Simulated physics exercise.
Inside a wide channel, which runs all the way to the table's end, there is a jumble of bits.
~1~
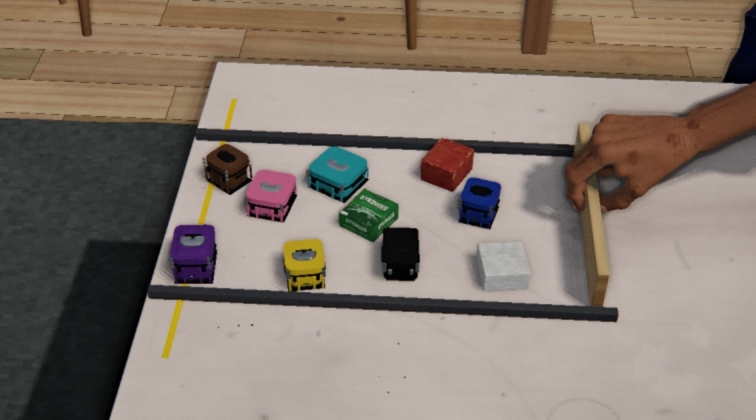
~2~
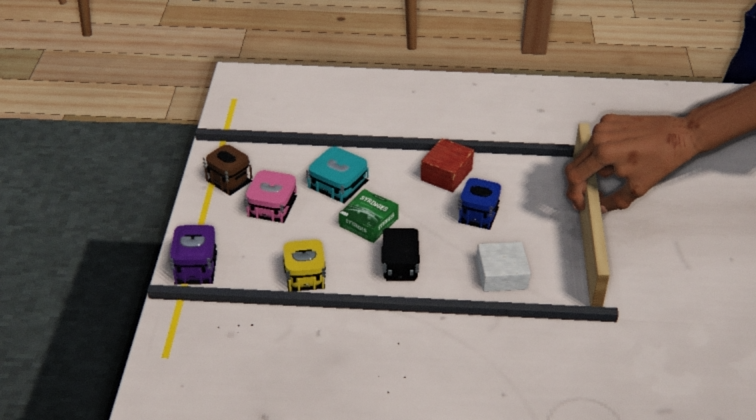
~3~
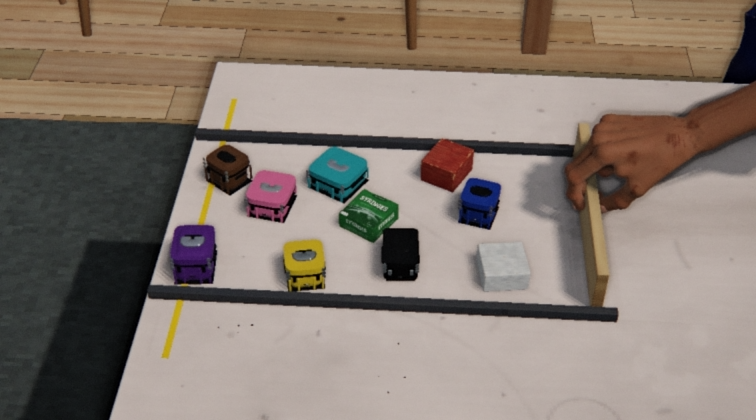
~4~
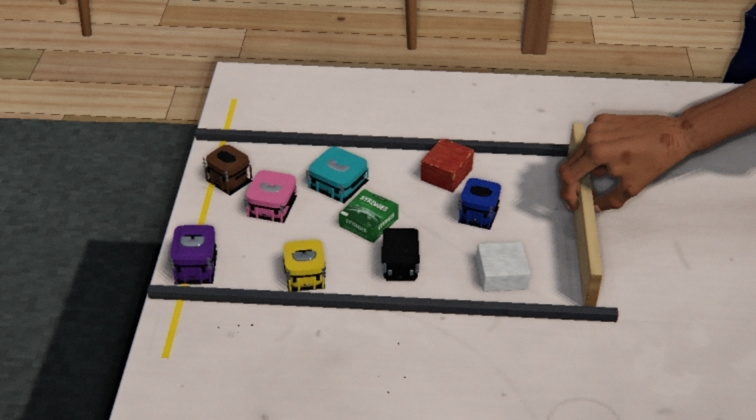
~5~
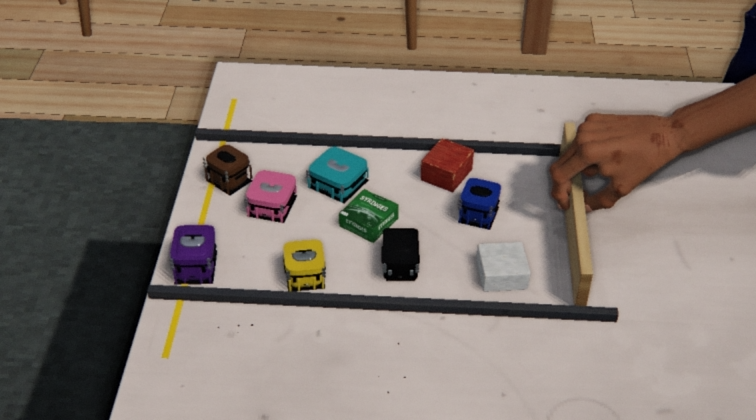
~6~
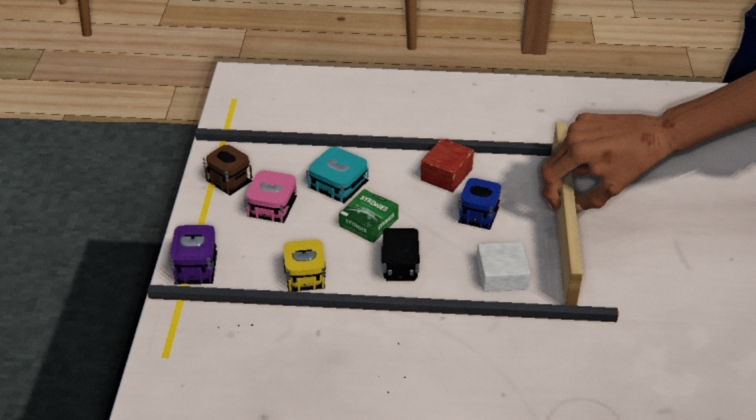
A hand slides a wooden board slightly left between two dark rails, toward scattered colourful blocks.
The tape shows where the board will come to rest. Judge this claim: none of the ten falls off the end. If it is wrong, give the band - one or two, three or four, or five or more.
I expect that five pieces or more will leave the table.
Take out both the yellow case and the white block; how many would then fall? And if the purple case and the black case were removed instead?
The first removal gives 5, the second gives 5.
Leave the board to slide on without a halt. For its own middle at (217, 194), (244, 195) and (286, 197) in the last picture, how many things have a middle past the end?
Respectively, 7, 4 and 1.
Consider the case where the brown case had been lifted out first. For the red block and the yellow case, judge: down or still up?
Well, the red block is still there while the yellow case goes off the edge.
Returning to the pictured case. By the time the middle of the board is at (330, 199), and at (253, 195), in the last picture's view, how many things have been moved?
First 10, then 10.
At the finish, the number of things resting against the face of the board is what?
In contact: 3.
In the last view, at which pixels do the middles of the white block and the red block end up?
The white block finishes at (169, 249); the red block finishes at (196, 158).
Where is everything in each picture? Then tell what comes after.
Purple case (194, 254); brown case (228, 169); pink case (272, 196); board (590, 211); tape (204, 211), in the first picture.
Brown case (228, 169); white block (503, 266), in the second picture.
Pink case (272, 196); yellow case (305, 265), in the third picture.
Purple case (194, 254); red block (447, 165), in the fourth picture.
Brown case (228, 169); board (574, 210), in the fifth picture.
Purple case (194, 254); brown case (228, 169); pink case (272, 196); board (565, 210); tape (204, 211), in the sixth picture.
Soon after, none off yet; purple case at rest near (194, 254); brown case at rest near (228, 169); pink case at rest near (272, 196).
At rest, the number that fall off is five or more; fallen, black case, green box, turquoise case, yellow case, pink case, brown case and purple case.
